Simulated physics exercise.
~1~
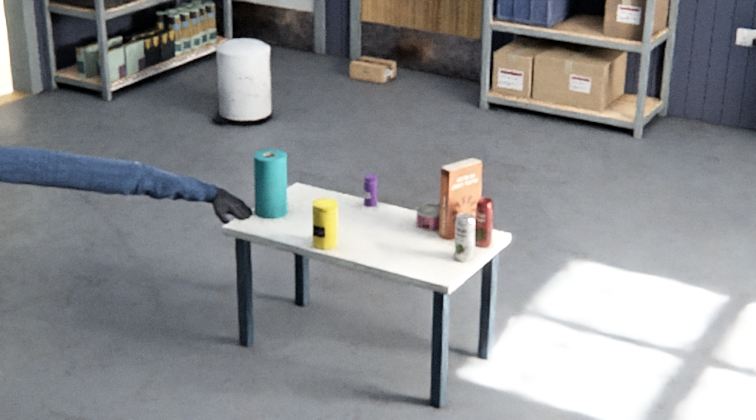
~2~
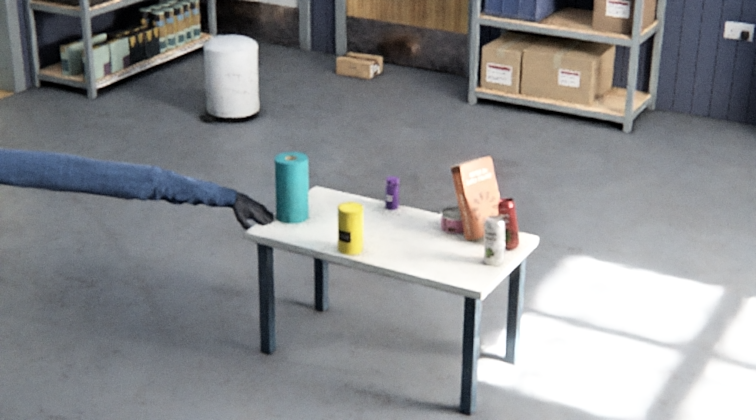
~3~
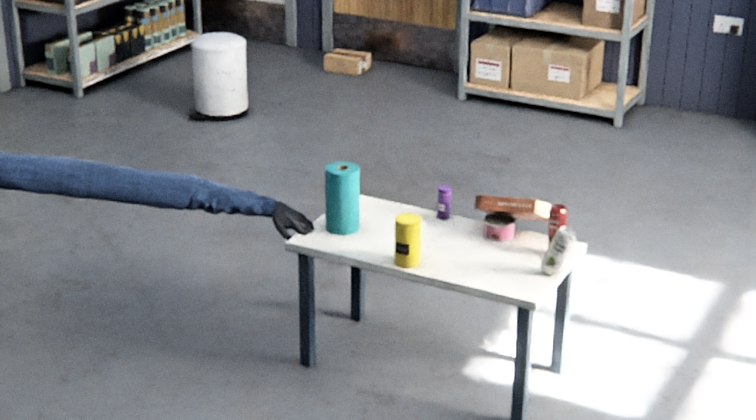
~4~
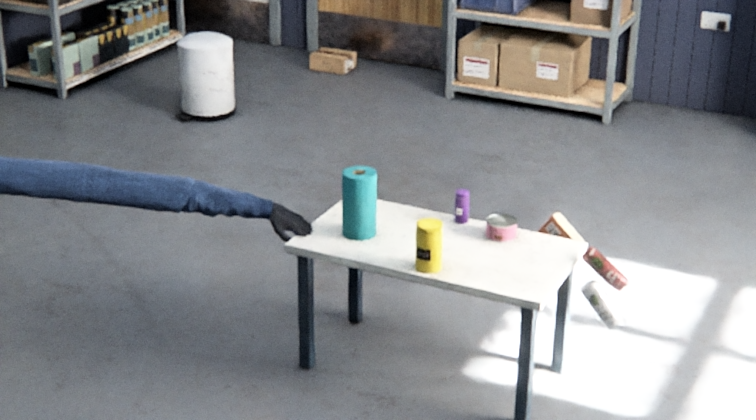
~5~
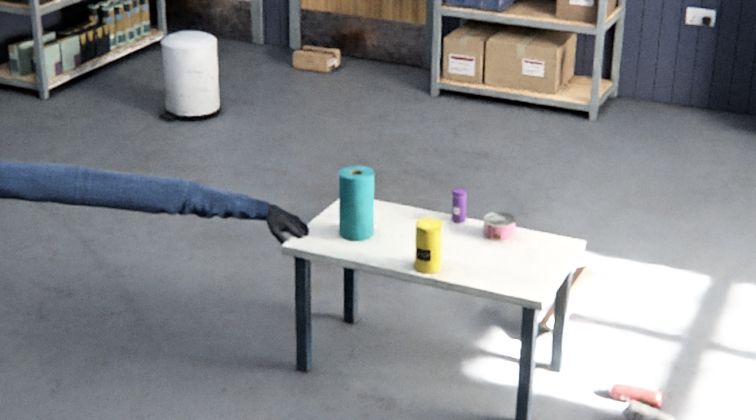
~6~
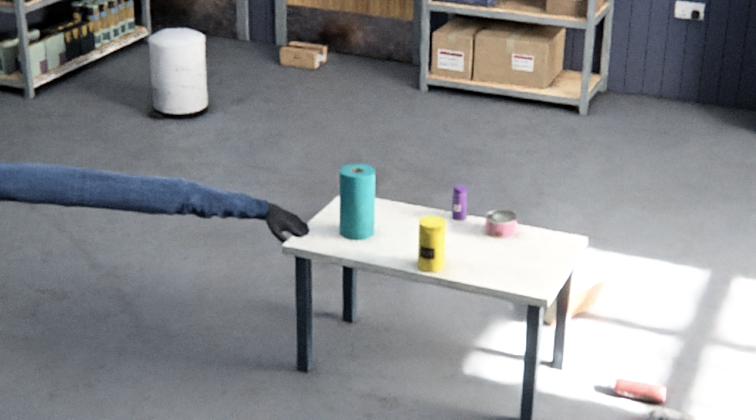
A gloved hand drags a white table right, and a book and two cans topple off.
